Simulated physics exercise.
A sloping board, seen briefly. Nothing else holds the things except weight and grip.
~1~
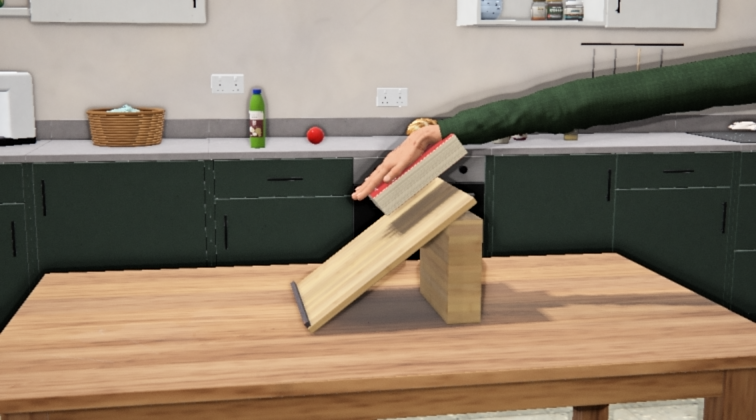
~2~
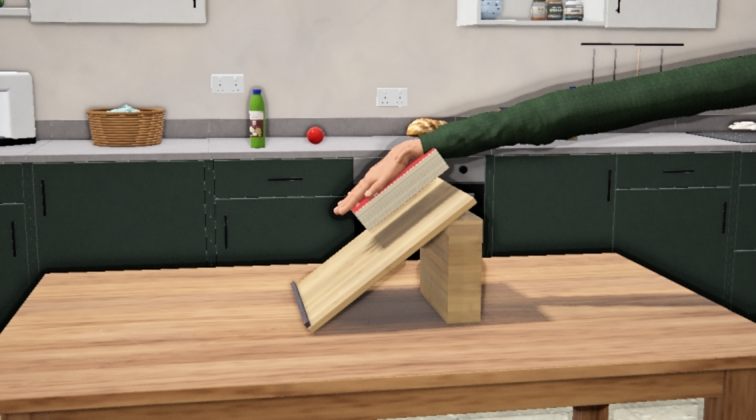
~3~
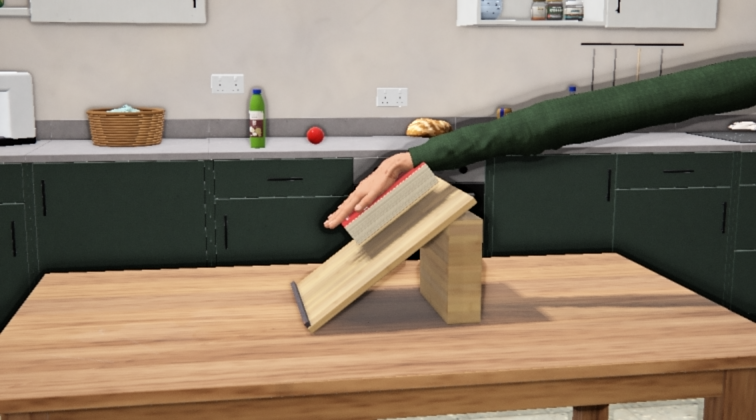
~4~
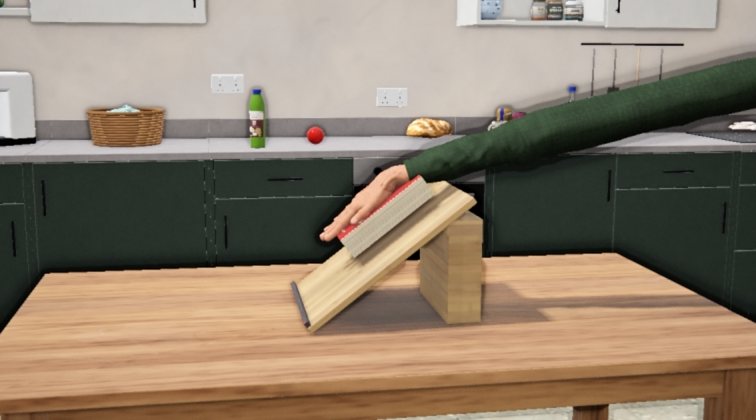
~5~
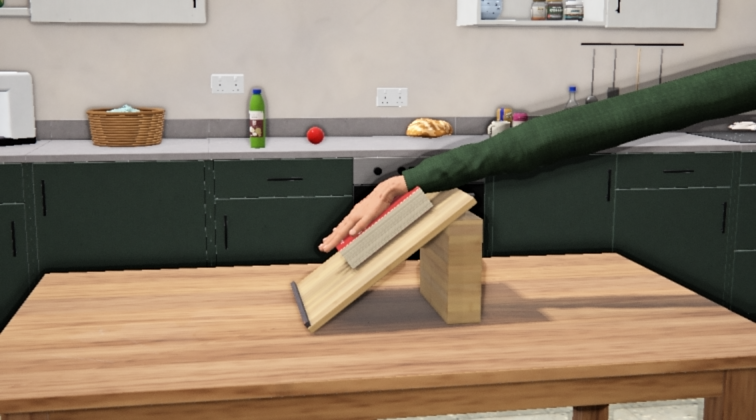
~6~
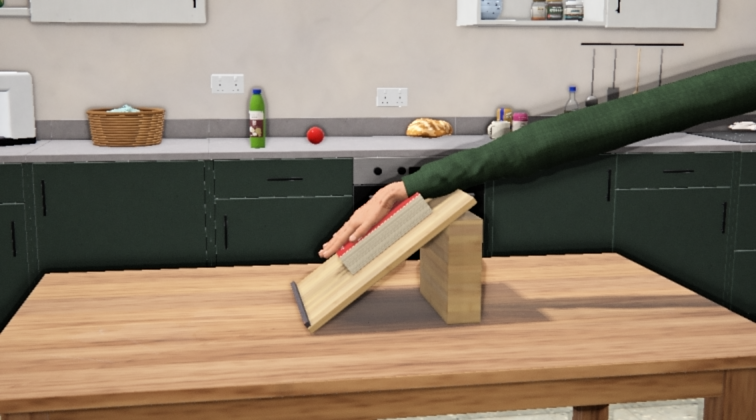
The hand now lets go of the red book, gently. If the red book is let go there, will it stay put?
Heads down the slope.
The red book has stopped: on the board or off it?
Once it settles, it is resting on top.
Then, 0.30 s after the last picture, red book slid a little near (351, 251).
Then, 0.40 s after the last picture, red book slid a little near (339, 261).
Then, 1.50 s after the last picture, red book slid a little near (336, 264).
At rest, moved from the start, red book. Seen from the same camera at the end, red book near (336, 264). The red book goes downhill.
